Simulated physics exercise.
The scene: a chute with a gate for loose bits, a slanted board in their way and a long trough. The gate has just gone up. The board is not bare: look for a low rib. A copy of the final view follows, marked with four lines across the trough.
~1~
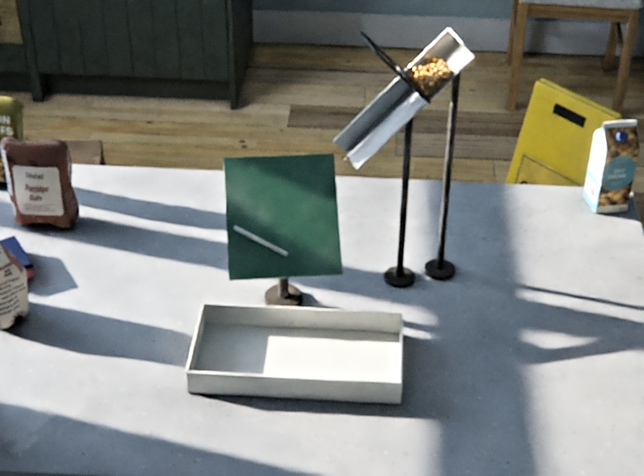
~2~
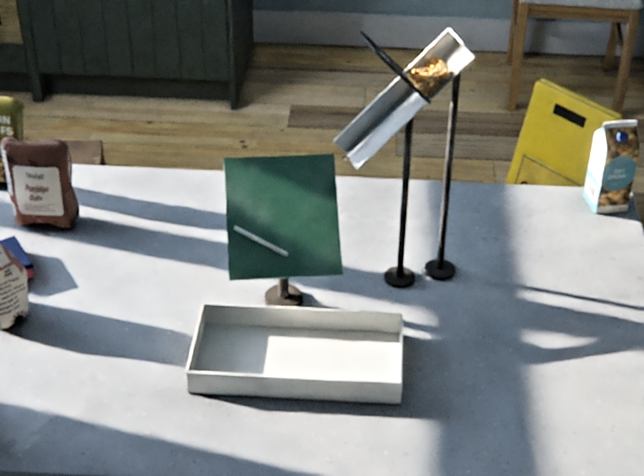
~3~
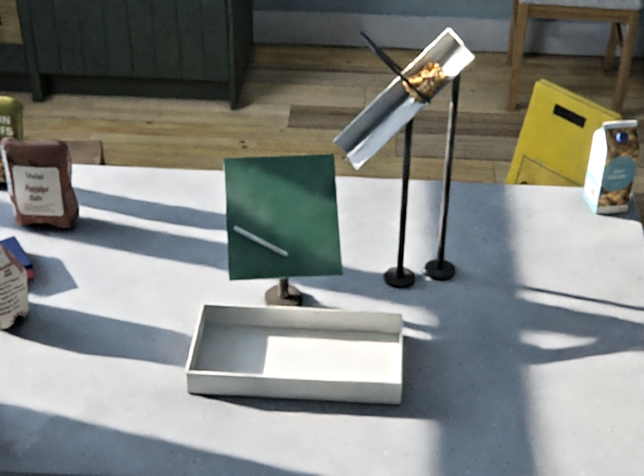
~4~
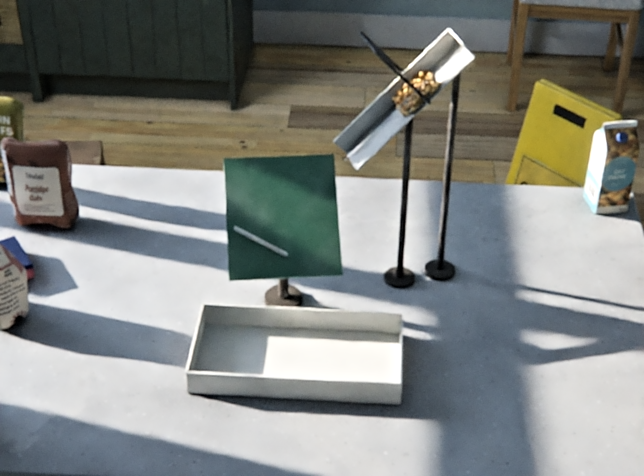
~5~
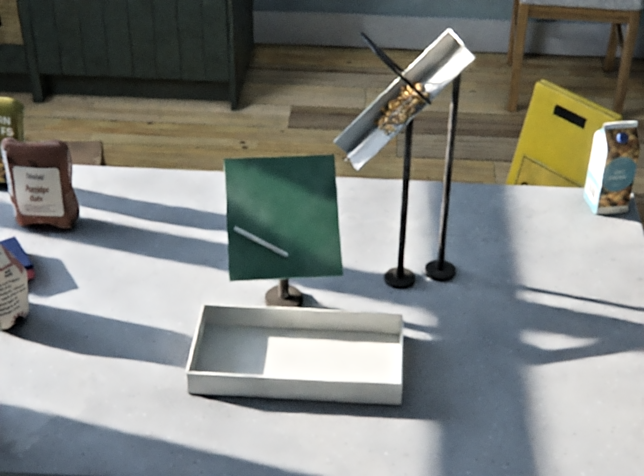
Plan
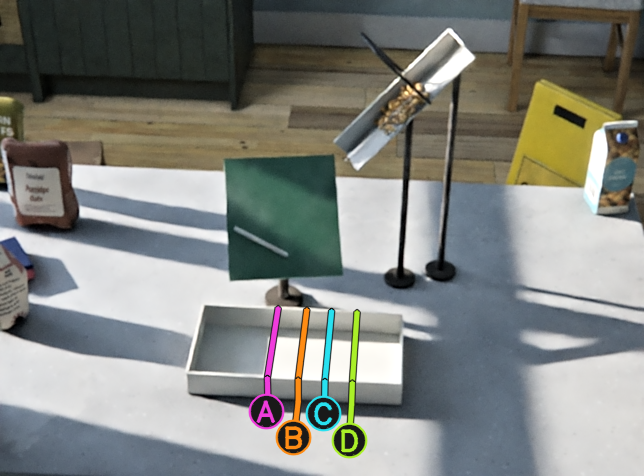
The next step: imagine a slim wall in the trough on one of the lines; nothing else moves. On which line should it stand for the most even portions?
Use line B.
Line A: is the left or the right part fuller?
Right.
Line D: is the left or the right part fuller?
The left side.
On the marked copy, line A crosses the front rim at (267, 377); line B crosses the front rim at (298, 378); line C crosses the front rim at (325, 380); line D crosses the front rim at (352, 381).
Choosing A, of what is caught, roughly a quarter on the left of the divider, the larger part on the right.
Choosing B, of what is caught, roughly two thirds on the left of the divider, roughly a third on the right.
Choosing C, of what is caught, almost all on the left of the divider, about a tenth on the right.
Choosing D, of what is caught, every piece on the left of the divider, not one piece on the right.
